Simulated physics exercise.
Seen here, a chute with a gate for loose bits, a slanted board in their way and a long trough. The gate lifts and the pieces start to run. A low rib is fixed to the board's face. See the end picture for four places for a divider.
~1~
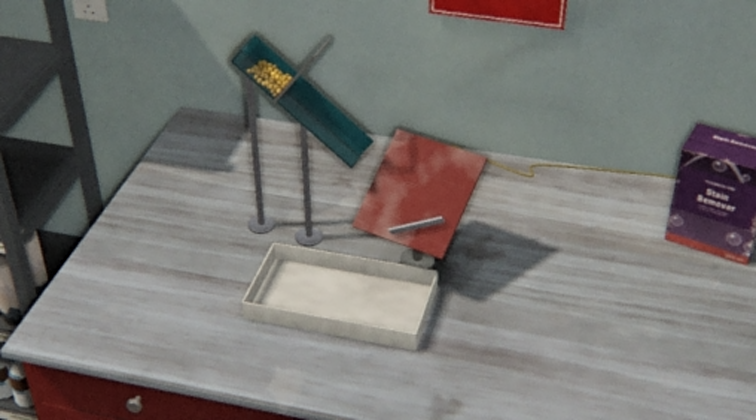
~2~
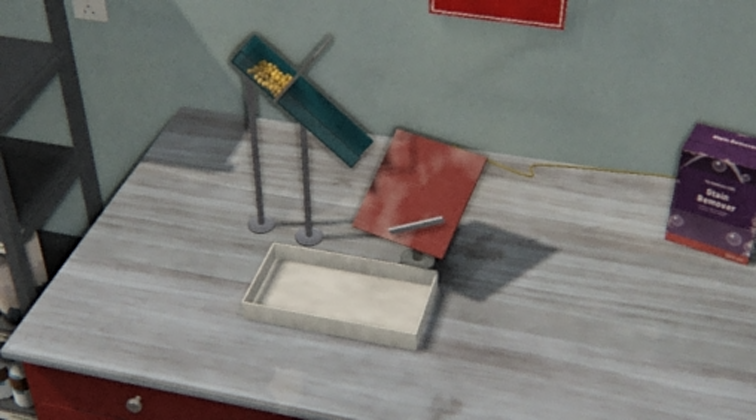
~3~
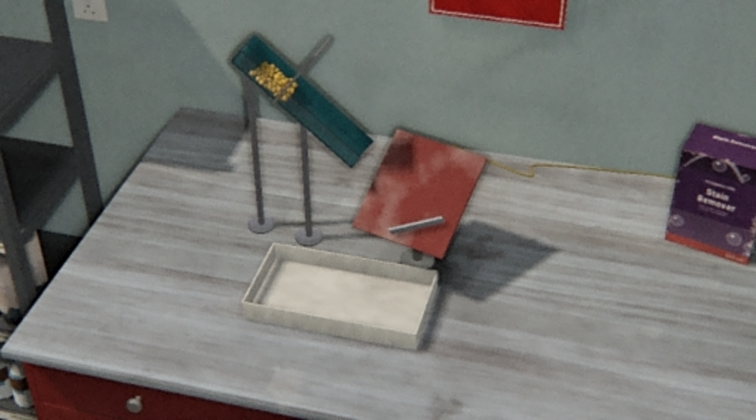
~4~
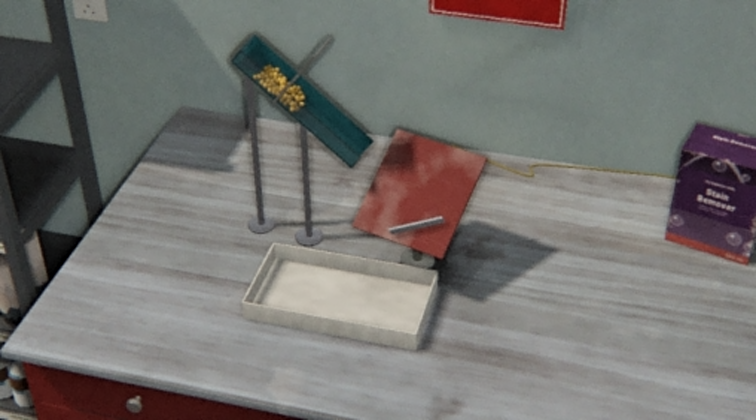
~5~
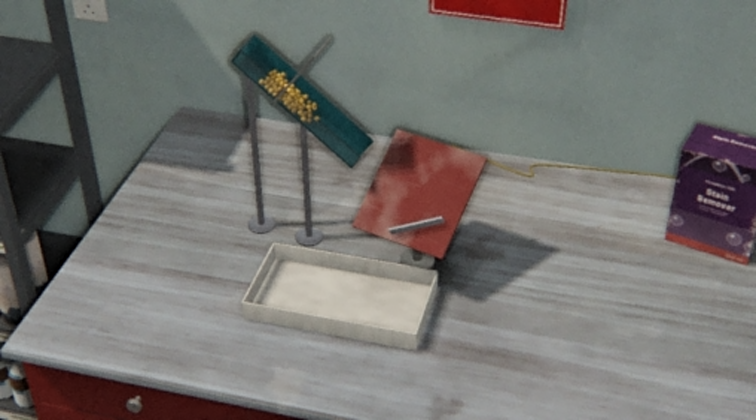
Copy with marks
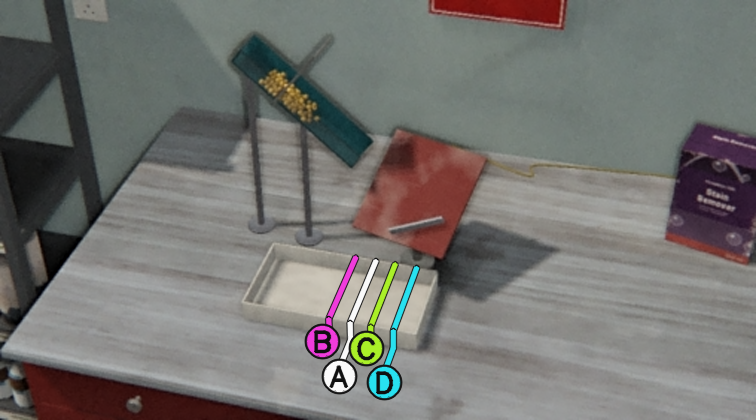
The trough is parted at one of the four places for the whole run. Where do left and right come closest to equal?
Line A does it best.
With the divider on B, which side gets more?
Right.
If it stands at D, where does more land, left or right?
The left side.
On the marked copy, line A crosses the front rim at (350, 322); line B crosses the front rim at (329, 318); line C crosses the front rim at (370, 325); line D crosses the front rim at (393, 330).
Choosing A, of what is caught, about half on the left of the divider, about half on the right.
Choosing B, of what is caught, none on the left of the divider, all on the right.
Choosing C, of what is caught, nearly all on the left of the divider, a stray few on the right.
Choosing D, of what is caught, all on the left of the divider, none on the right.
